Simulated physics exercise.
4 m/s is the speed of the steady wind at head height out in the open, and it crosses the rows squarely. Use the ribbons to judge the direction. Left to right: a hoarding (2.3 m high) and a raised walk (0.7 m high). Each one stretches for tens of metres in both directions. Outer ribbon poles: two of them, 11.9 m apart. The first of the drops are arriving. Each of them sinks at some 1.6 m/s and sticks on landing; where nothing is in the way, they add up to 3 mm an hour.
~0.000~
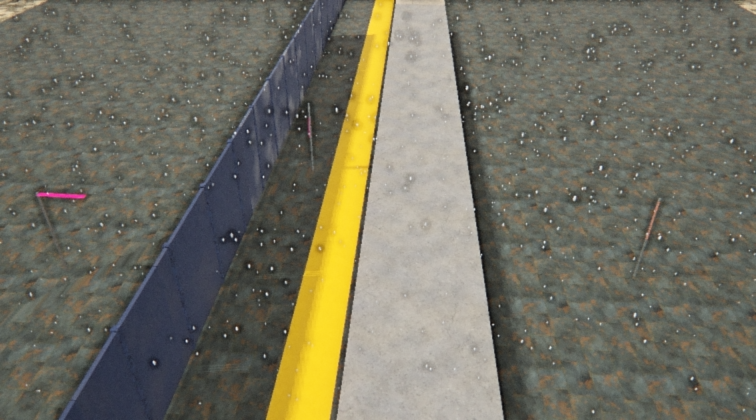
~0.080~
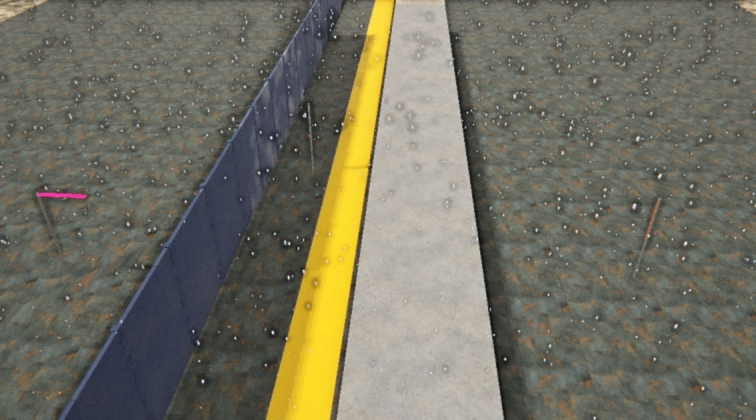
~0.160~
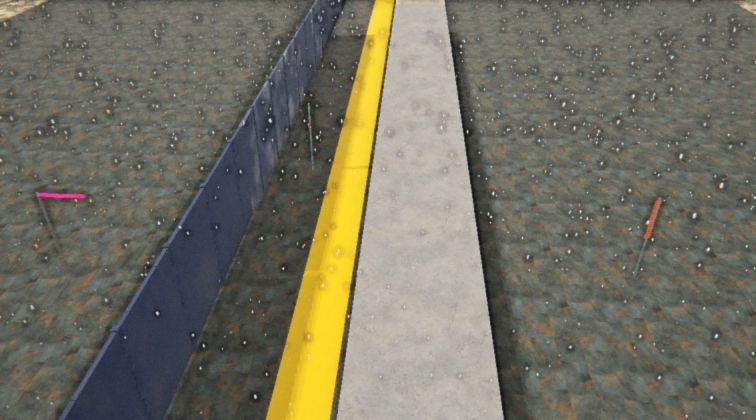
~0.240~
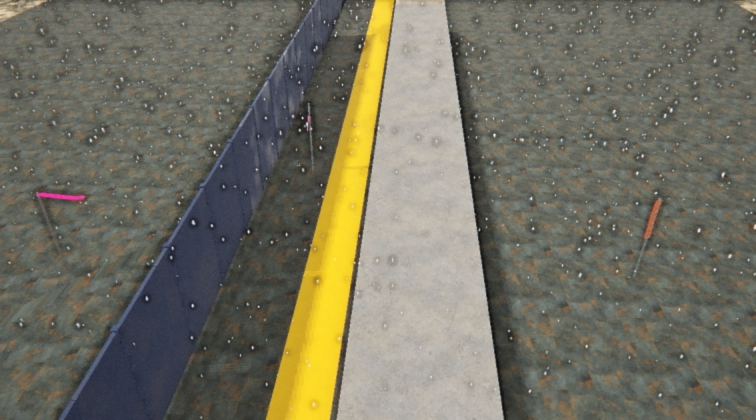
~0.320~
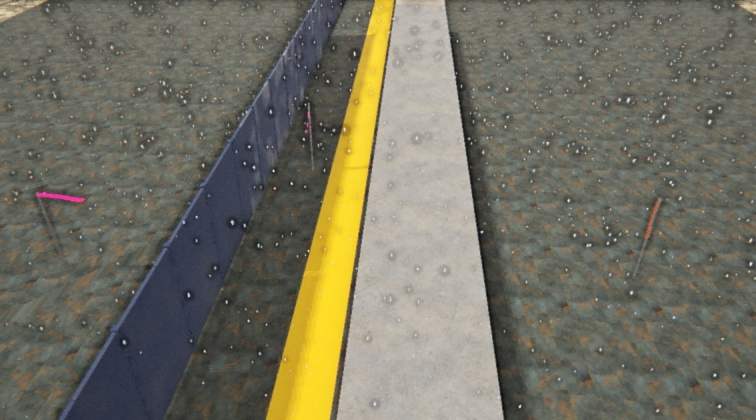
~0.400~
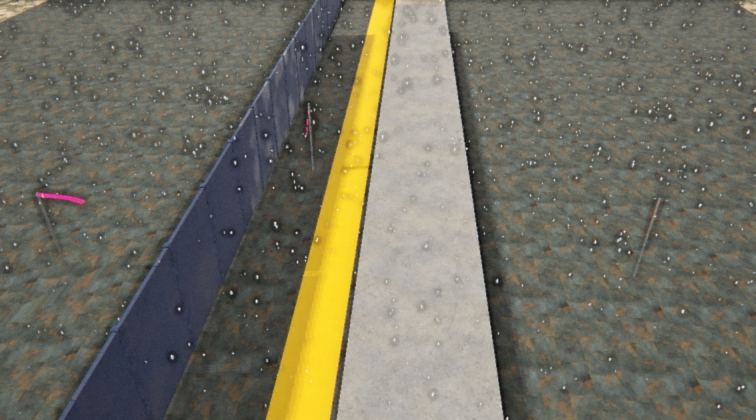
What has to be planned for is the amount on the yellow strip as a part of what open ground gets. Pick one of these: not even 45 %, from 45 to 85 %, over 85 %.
I would pick between 45 and 85 %.
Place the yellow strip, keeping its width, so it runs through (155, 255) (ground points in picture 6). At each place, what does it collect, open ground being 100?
Roughly 100 per cent.
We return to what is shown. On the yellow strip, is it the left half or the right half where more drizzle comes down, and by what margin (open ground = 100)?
The right-hand side, by some 20 points.
In 10 minutes the yellow strip collects 0.4 mm against 0.5 mm in the open.
In 30 minutes the yellow strip collects 1.1 mm against 1.5 mm in the open.
In 60 minutes the yellow strip collects 2.1 mm against 3.0 mm in the open, so the yellow strip has 71 % of the open amount; the left half of it has 62 %, the right half 80 %.
